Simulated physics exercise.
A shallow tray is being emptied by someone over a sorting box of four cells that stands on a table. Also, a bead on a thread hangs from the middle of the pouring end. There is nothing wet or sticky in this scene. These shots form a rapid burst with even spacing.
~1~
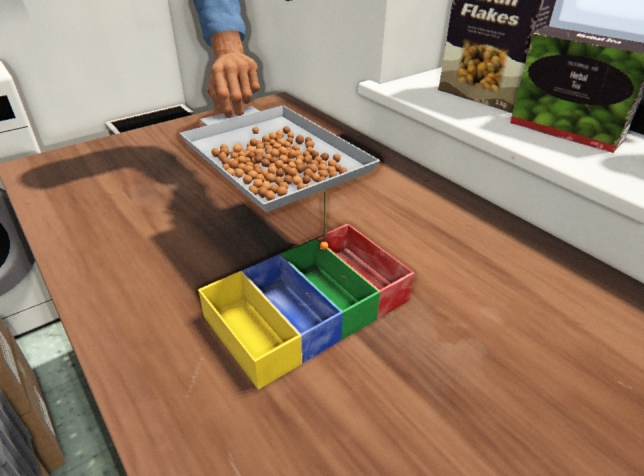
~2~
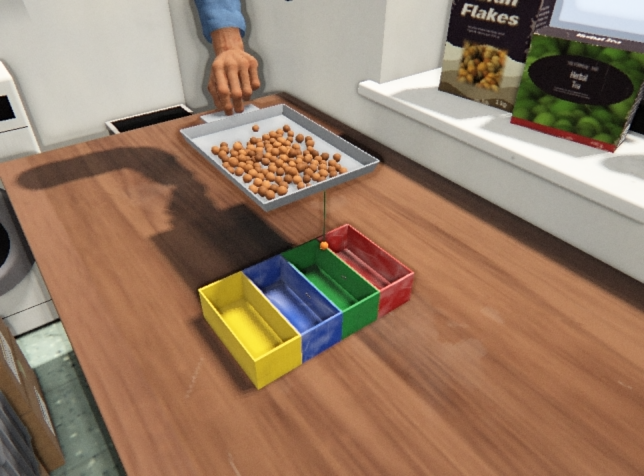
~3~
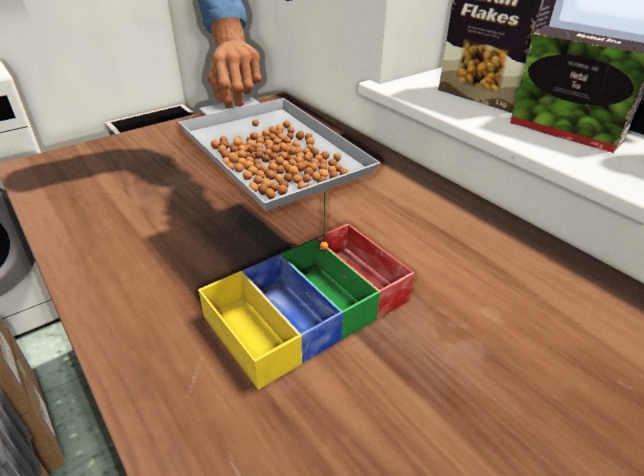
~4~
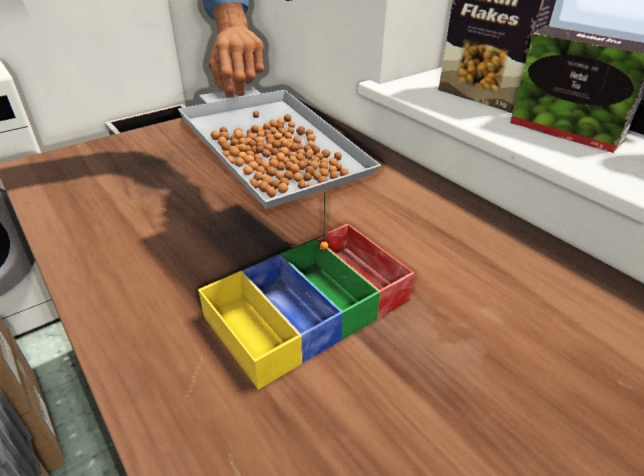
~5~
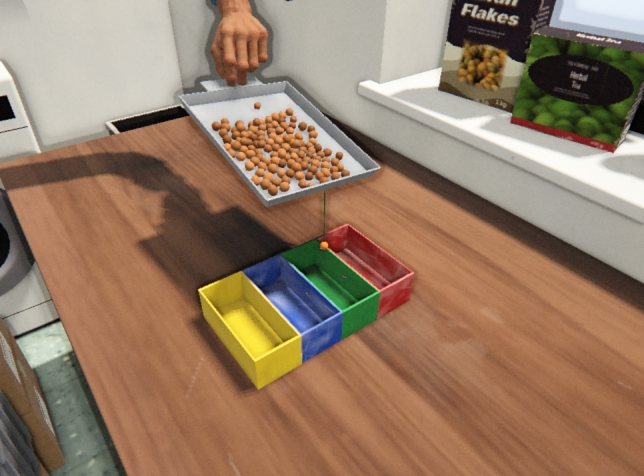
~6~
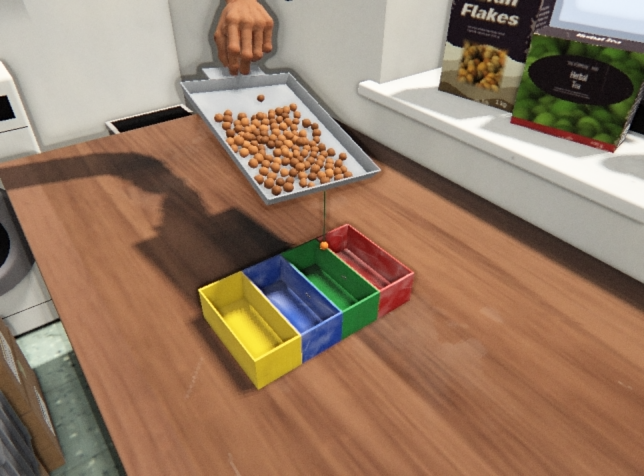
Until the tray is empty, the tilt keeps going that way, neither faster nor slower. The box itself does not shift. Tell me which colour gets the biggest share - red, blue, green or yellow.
The biggest share goes to red.
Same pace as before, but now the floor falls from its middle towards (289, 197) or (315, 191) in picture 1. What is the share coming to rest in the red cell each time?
It comes to about 0 per cent the first time and about 20 per cent the second.
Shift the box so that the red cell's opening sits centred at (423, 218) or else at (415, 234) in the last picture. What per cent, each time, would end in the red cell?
Around 0 and around 10 per cent, in that order.
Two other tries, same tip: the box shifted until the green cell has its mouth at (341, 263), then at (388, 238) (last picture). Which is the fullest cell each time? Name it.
The first time it is the red one, and the second time it is the cell in green.
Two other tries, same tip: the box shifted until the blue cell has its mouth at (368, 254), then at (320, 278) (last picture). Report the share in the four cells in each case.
About 100 % and 100 %.
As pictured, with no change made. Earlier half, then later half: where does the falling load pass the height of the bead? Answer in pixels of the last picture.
First part (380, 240), rest (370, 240).
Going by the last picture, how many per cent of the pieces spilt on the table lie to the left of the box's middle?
Roughly 0 percent.
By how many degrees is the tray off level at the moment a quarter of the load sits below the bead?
It sits at roughly 85°.
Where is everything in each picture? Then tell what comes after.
The first picture shows corners of the pouring end near (266, 200) and (373, 160), level; middle of the load near (274, 161), hazelnuts; bead on its thread near (324, 246); yellow cell near (279, 359); blue cell near (322, 335); green cell near (360, 313); red cell near (395, 293).
The second picture shows corners of the pouring end near (266, 200) and (374, 160), level; middle of the load near (274, 160).
The third picture shows corners of the pouring end near (266, 199) and (374, 162), tipped barely, lowest at the right corner; middle of the load near (274, 157).
The fourth picture shows corners of the pouring end near (267, 197) and (375, 164), tipped a little, lowest at the right corner; middle of the load near (275, 153).
The fifth picture shows corners of the pouring end near (269, 196) and (375, 166), tipped a little, lowest at the right corner; middle of the load near (276, 148).
The sixth picture shows corners of the pouring end near (270, 195) and (375, 168), tipped clearly, lowest at the right corner; middle of the load near (279, 145), near a quarter on the move; yellow cell near (279, 359); blue cell near (322, 335); green cell near (360, 313); red cell near (395, 293).
Shortly afterwards, tray tipped steeply; the bulk on the tray; only a few in the green cell; only a few in the red cell; a little falling or outside the box.
Next, tray tipped past a quarter turn; near a third in the red cell; a little in the green cell; only a few in the blue cell; near half falling or outside the box.
Some moments later, tray tipped past a quarter turn; near a third in the red cell; a little in the green cell; only a few in the blue cell; near half falling or outside the box.
In the end, tray tipped past a quarter turn; near a third in the red cell; a little in the green cell; only a few in the blue cell; none at all in the yellow cell; near half outside the box.
